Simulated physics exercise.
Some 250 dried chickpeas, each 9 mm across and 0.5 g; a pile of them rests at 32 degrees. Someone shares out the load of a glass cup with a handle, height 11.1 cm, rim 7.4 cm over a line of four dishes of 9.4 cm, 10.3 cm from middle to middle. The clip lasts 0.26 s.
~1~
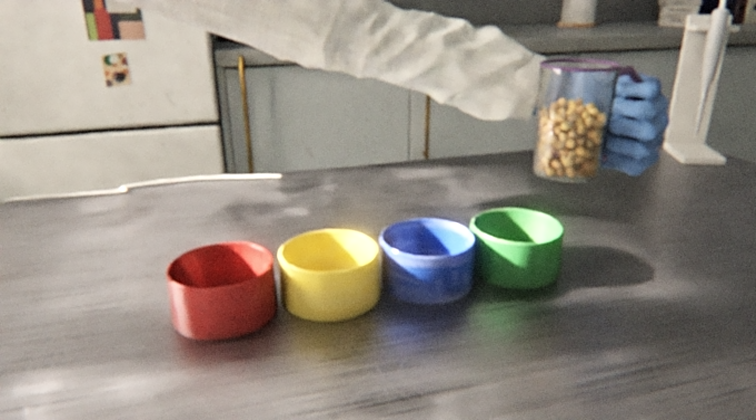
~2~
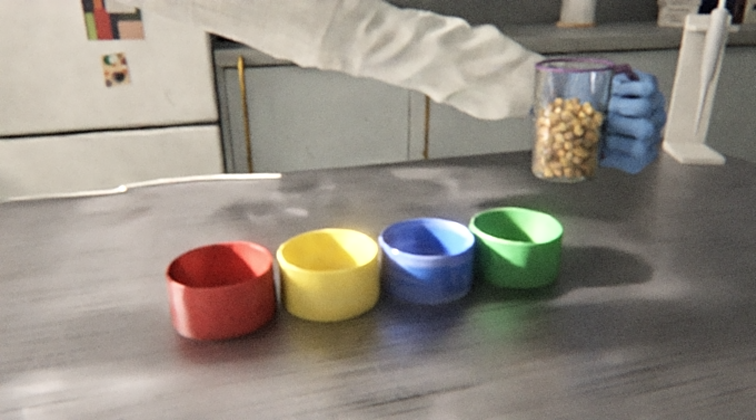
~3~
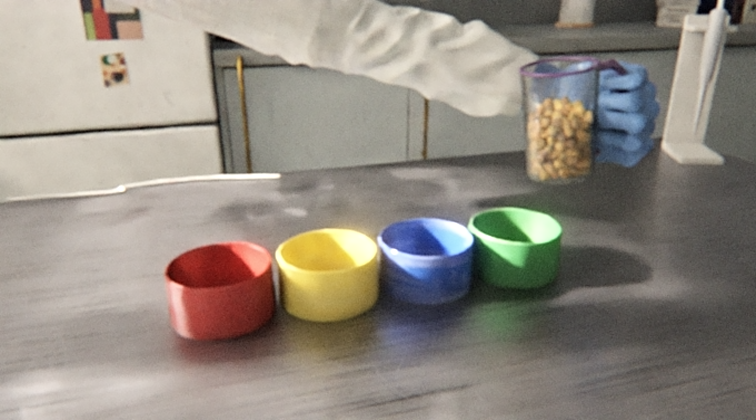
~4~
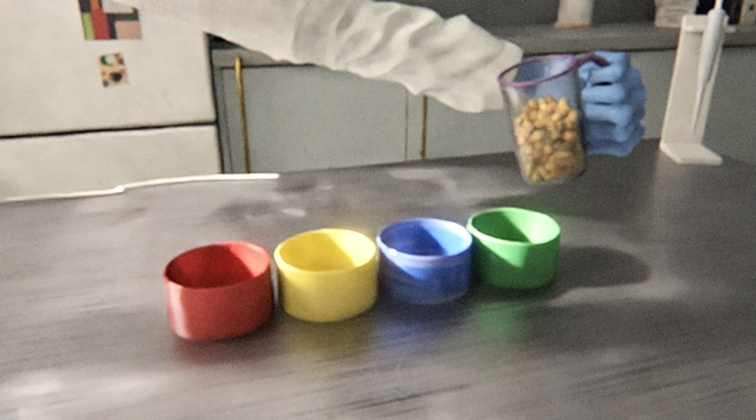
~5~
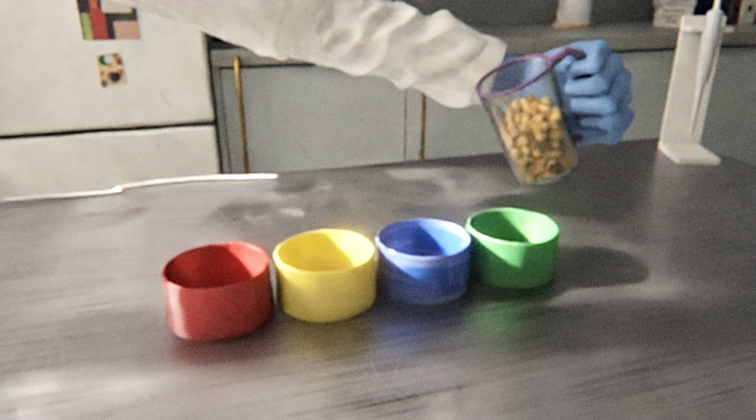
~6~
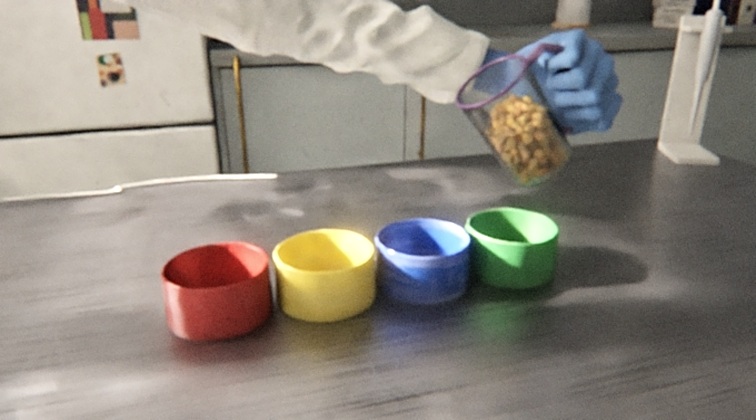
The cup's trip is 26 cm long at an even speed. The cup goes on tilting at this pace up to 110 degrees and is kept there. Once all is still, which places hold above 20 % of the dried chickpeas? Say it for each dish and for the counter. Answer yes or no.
Red: Yes, blue: No, green: No, yellow: No, counter: No.
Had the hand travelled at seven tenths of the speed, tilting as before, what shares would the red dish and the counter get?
Then: Red 40; counter 10.
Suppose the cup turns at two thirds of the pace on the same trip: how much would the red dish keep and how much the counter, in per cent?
In that case red 100, counter 0.
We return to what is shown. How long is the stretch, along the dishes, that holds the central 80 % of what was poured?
About 8 cm.
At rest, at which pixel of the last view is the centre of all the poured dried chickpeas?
At about (226, 292).
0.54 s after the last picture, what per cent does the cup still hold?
Some 85 per cent of the load.
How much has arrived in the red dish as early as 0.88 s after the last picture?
Some 65 per cent.
Then, 0.33 s after the last picture, tilt 99 degrees; cup holds 100 %.
Then, 0.54 s after the last picture, tilt 110 degrees; cup holds 85 %, yellow 10 %.
Then, 0.88 s after the last picture, tilt 110 degrees; cup holds 20 %, red 65 %, yellow 10 %.
In the end, red 90 %, blue 0 %, green 0 %, yellow 10 %, counter 0 %.
